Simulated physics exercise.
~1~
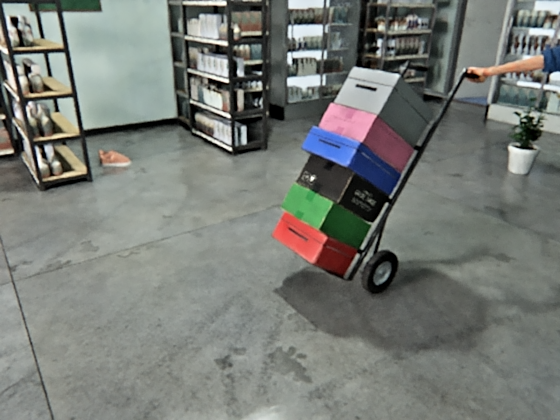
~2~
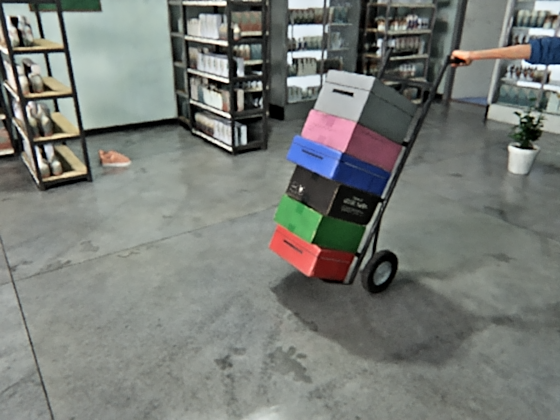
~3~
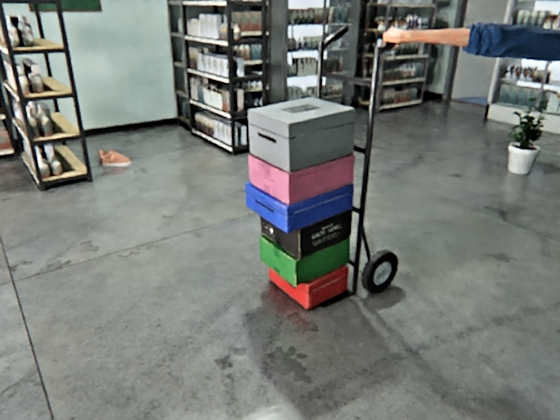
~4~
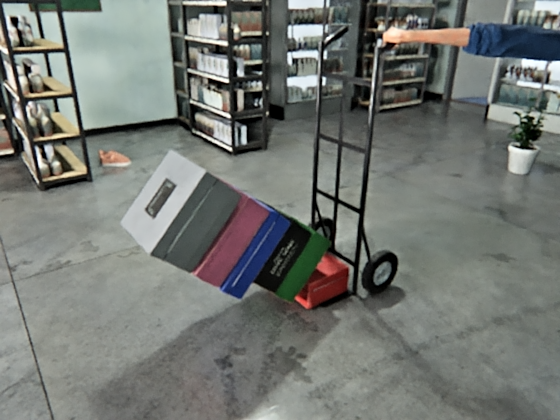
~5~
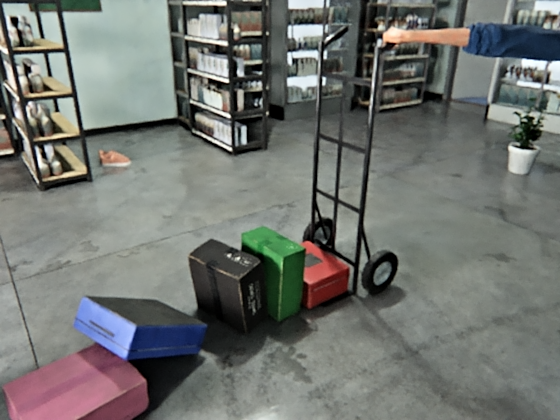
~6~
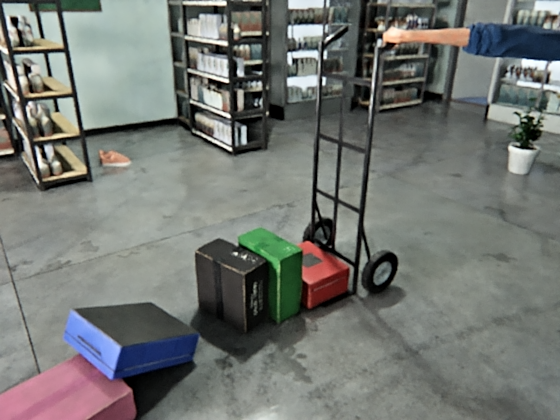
In a shop, a hand stands a hand truck upright and stacked boxes topple left.
